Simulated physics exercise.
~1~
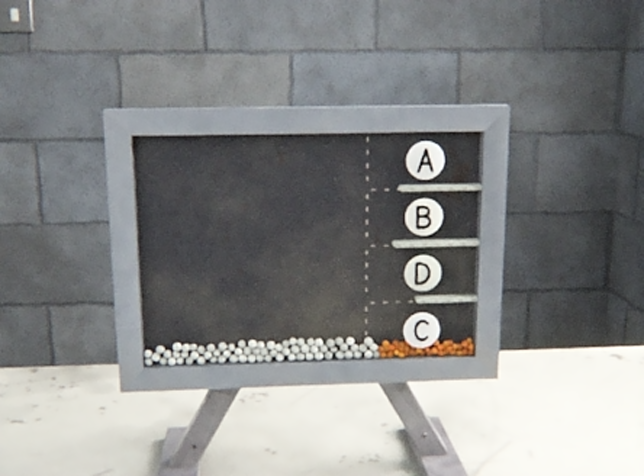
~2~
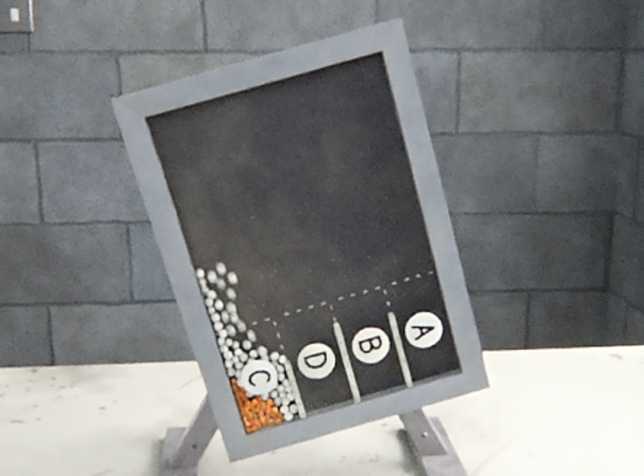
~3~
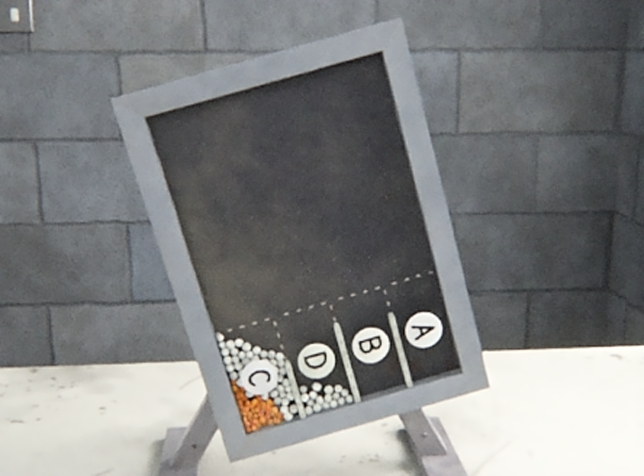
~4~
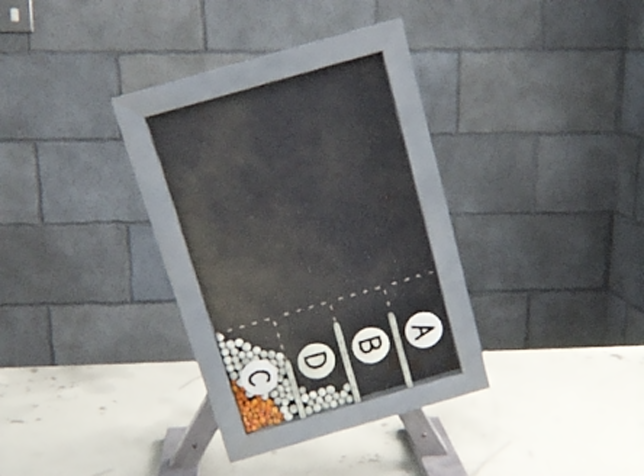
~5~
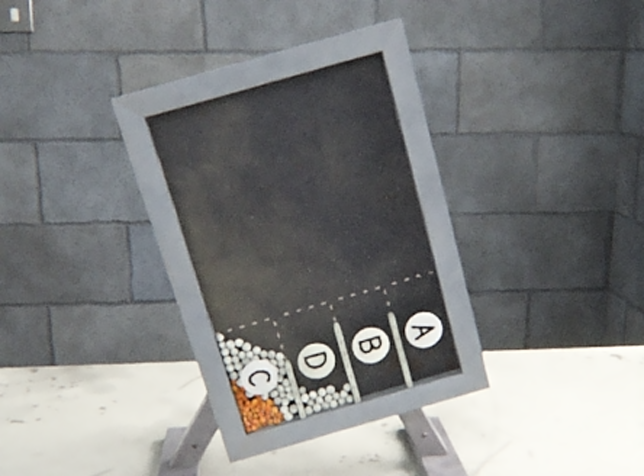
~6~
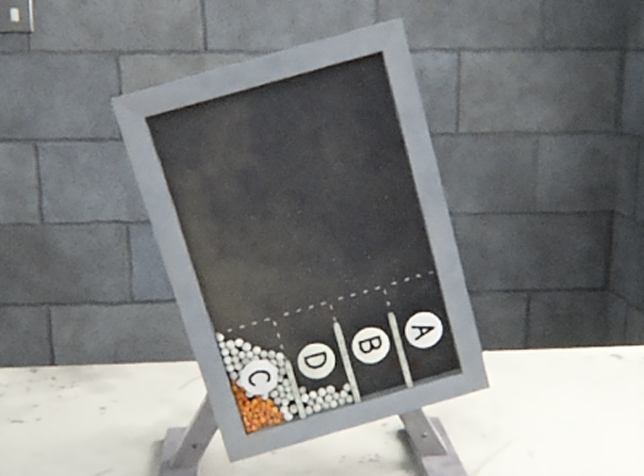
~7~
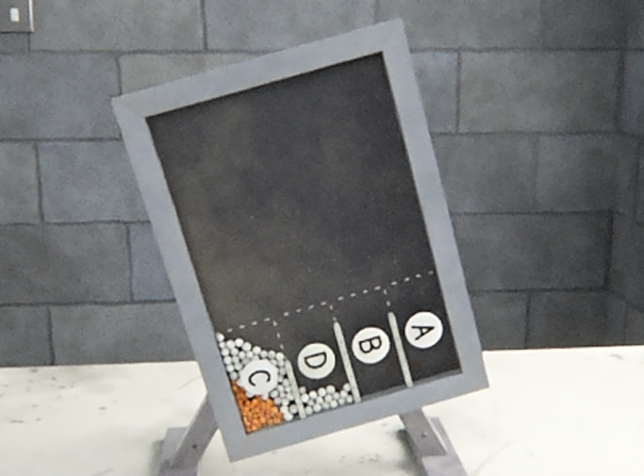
A grey-framed display case of white and orange beads swung clockwise most of the way onto its side, sending them sliding into the lettered pockets, where they settled with all the orange and most of the white in C, some white in D, and B and A empty.
